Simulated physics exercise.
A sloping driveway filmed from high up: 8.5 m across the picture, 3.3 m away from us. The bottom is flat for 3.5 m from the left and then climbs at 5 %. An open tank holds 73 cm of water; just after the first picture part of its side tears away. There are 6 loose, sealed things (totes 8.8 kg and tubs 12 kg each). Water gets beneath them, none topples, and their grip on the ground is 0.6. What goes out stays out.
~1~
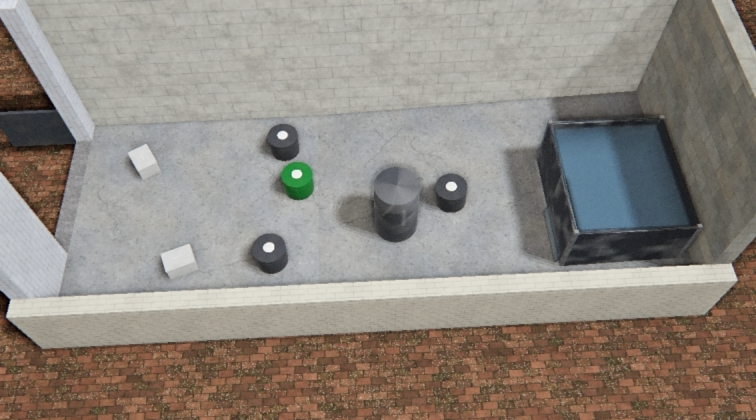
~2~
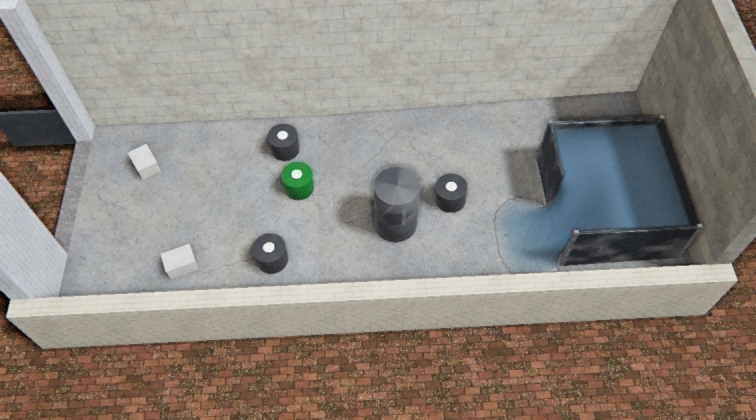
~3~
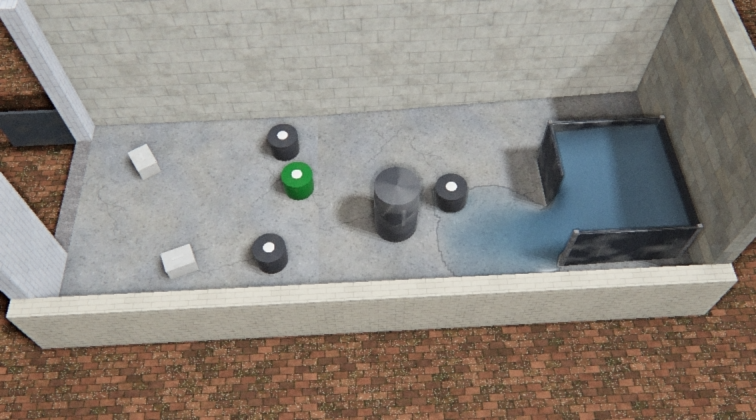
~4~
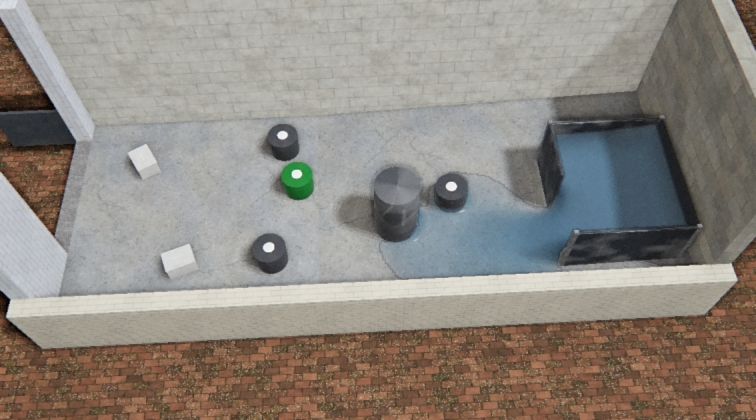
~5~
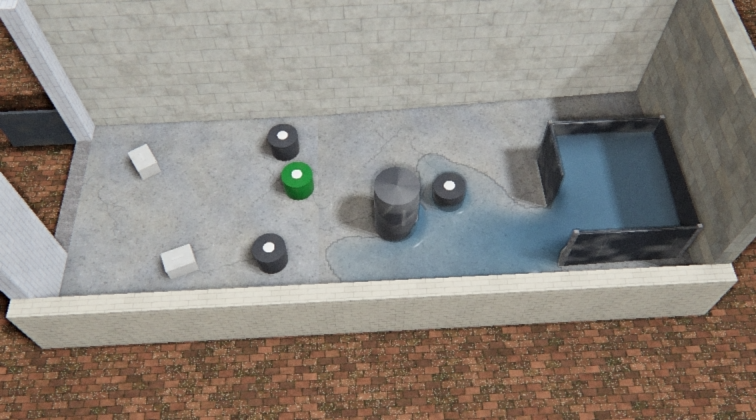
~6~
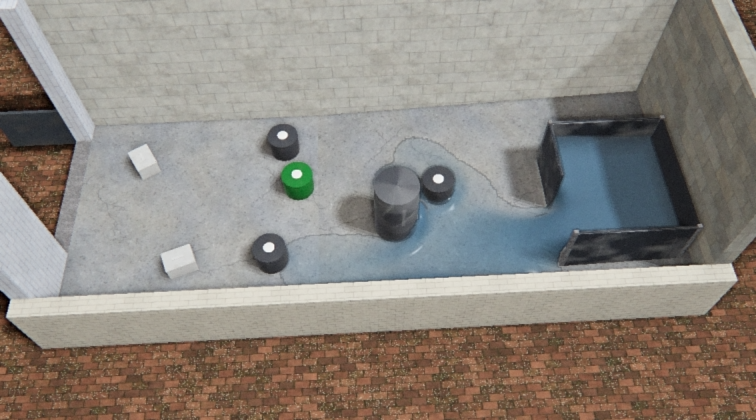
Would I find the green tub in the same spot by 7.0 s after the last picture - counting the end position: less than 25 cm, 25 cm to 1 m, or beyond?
Green tub holds its place.
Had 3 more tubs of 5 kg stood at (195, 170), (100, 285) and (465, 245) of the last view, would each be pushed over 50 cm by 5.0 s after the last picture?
In that order: More, more, over.
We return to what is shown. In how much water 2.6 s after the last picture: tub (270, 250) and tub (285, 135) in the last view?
Roughly 7 and 6 cm.
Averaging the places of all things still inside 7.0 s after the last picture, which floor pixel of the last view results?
Around (267, 167).
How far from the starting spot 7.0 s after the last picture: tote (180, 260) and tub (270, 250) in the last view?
In turn: Washed out, gone out.
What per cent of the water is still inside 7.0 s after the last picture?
About 62 per cent.
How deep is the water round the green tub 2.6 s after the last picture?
Roughly 4 cm.
Then, 0.6 s after the last picture the green tub is near (297, 174), 0.0 m from its start, aground; 0 of 6 are out; 0 afloat.
Then, 2.6 s after the last picture the green tub is near (297, 174), 0.0 m from its start, aground; 0 of 6 are out; 2 afloat.
Then, 4.6 s after the last picture the green tub is near (297, 174), 0.0 m from its start, aground; 2 of 6 are out; 1 afloat.
Then, 7.0 s after the last picture the green tub is near (297, 174), 0.0 m from its start, aground; 3 of 6 are out; 0 afloat.
